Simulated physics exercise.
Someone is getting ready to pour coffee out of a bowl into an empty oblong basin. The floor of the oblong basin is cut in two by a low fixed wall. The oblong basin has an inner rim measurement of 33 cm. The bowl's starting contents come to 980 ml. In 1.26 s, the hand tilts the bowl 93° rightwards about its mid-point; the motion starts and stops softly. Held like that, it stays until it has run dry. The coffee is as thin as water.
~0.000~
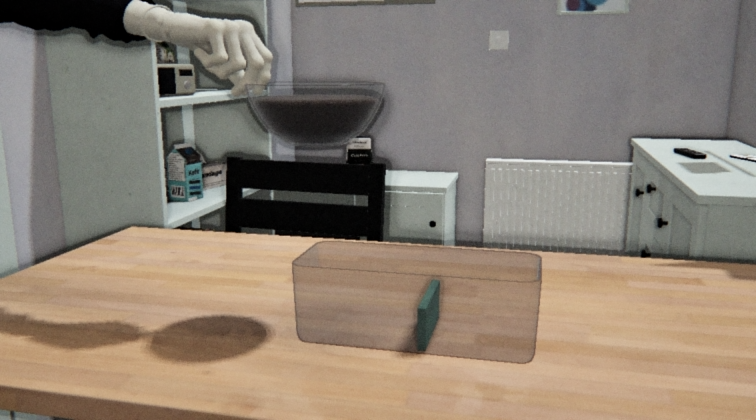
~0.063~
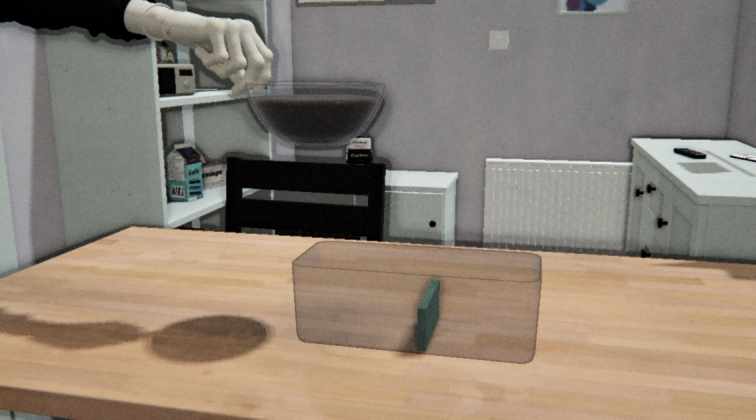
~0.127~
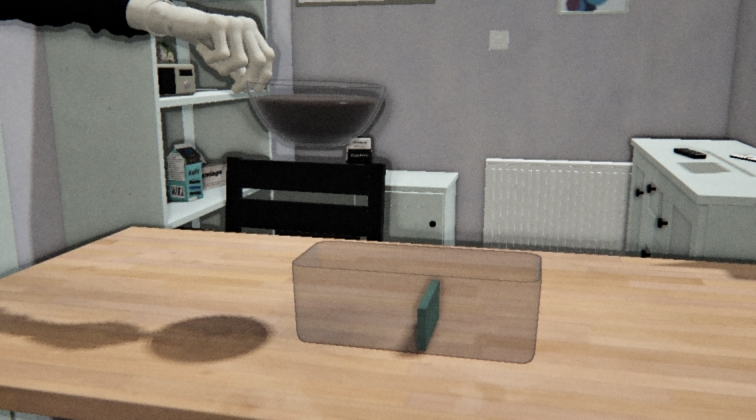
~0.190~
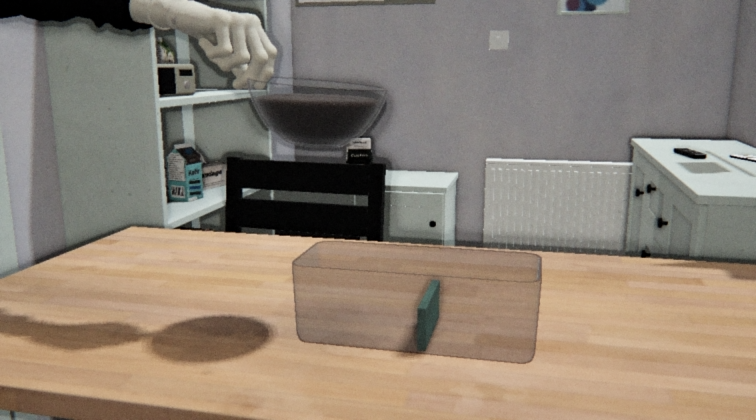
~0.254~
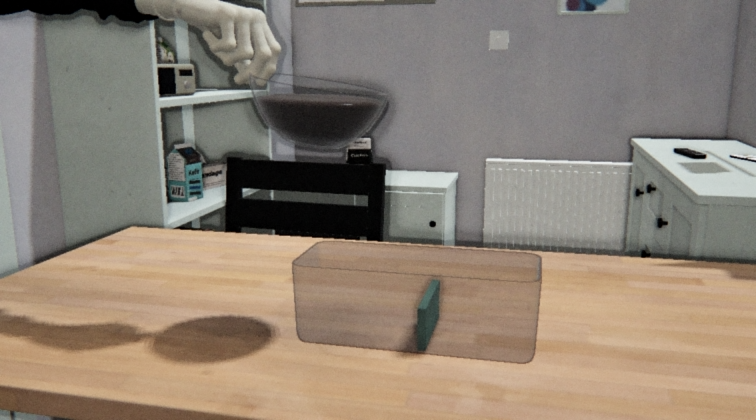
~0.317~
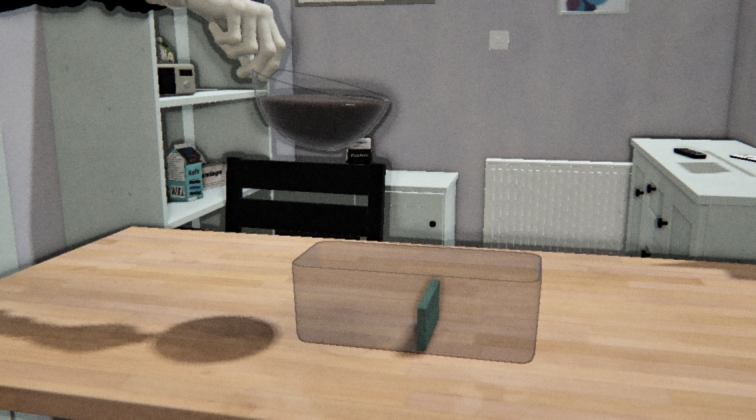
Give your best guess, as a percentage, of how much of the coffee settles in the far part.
I would say 61 per cent of it settles there.
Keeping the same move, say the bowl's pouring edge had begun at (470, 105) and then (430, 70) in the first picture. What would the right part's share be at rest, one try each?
85 per cent first, 95 per cent second.
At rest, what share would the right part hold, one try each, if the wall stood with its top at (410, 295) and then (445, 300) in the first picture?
Respectively close to 80 and 35 %.
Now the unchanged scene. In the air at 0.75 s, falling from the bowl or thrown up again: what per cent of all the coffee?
At that moment, about 38 percent.
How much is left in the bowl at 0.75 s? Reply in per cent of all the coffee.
Roughly 48 %.
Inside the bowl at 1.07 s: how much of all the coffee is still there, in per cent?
3 per cent or thereabouts.
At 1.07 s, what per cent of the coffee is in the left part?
The left part holds close to 24 per cent.
Then, 0.75 s in, the tilt is 60° and 47 per cent is still to pour, 3 is left of the wall and 12 right of it.
Then, 1.07 s in, the tilt is 88° and 3 per cent is still to pour, 23 is left of the wall and 61 right of it.
Then, 1.40 s in, the tilt is 93° and 0 per cent is still to pour, 37 is left of the wall and 61 right of it.
Then, 1.76 s in, the tilt is 93° and 0 per cent is still to pour, 37 is left of the wall and 61 right of it.
Finally, 37 per cent lies left of the wall, 61 right of it and 2 outside.
